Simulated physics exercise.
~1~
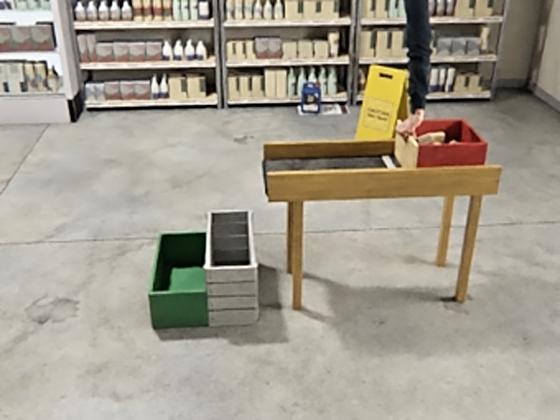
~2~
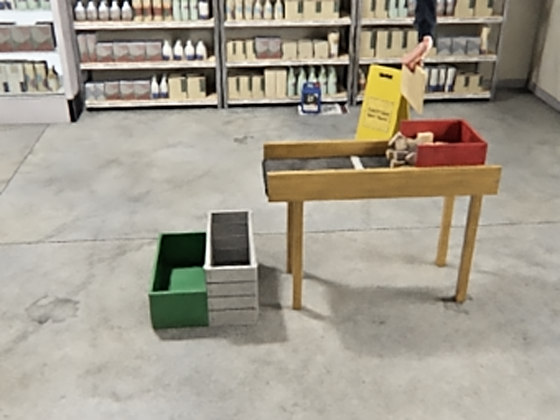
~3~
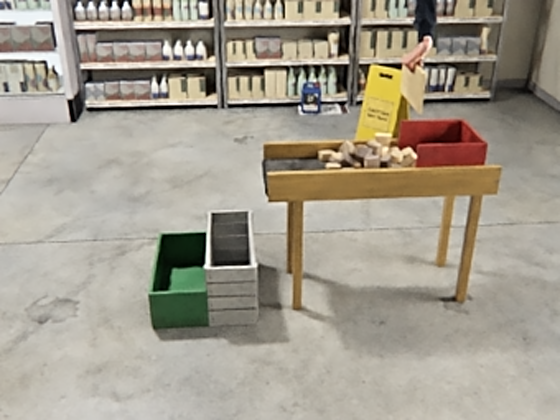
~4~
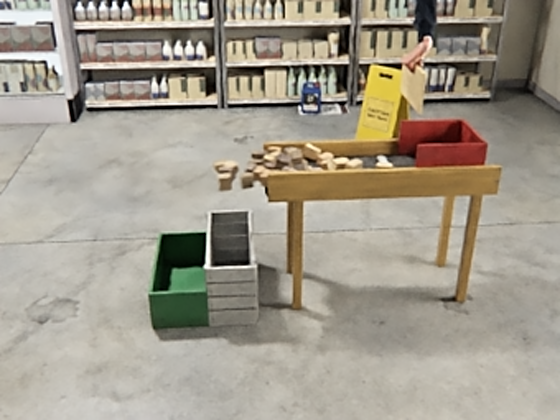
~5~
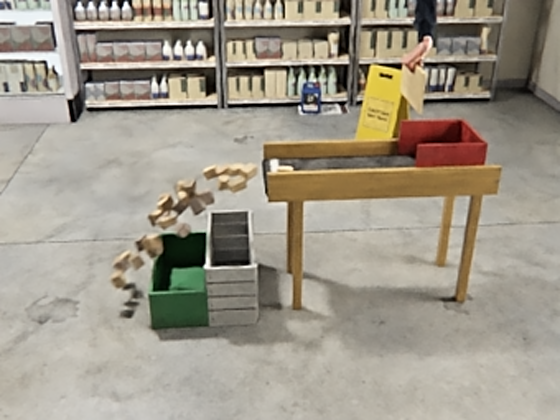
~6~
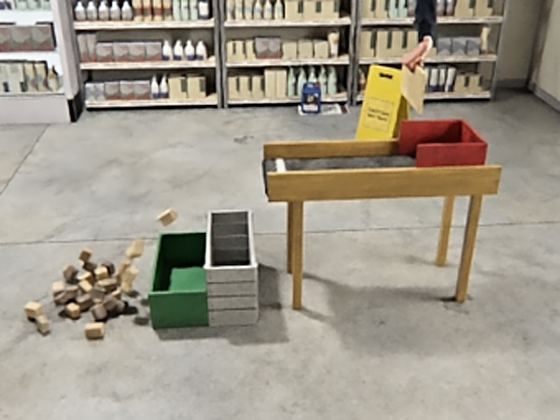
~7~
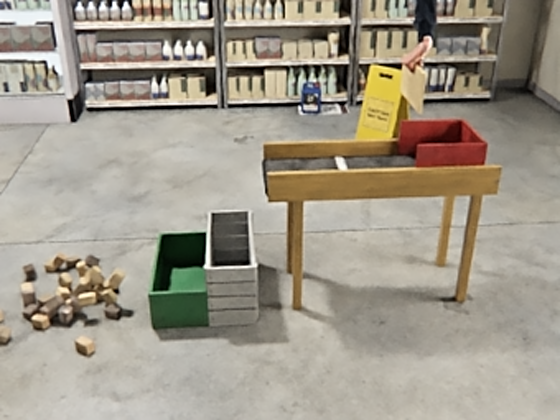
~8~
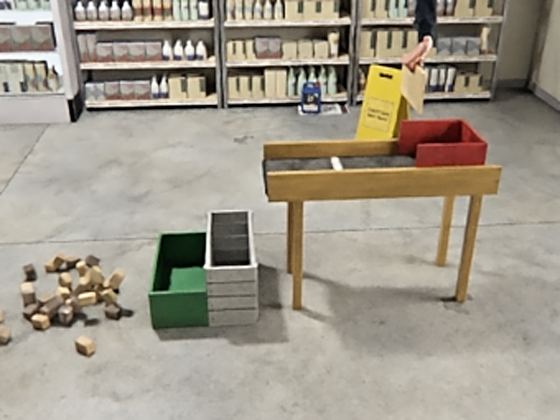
In a store aisle with a concrete floor, a hand lifted a gate by a red bin, and wooden blocks rode a belt left, flew off its end over a white box and a green one, and ended up scattered on the floor beyond them.
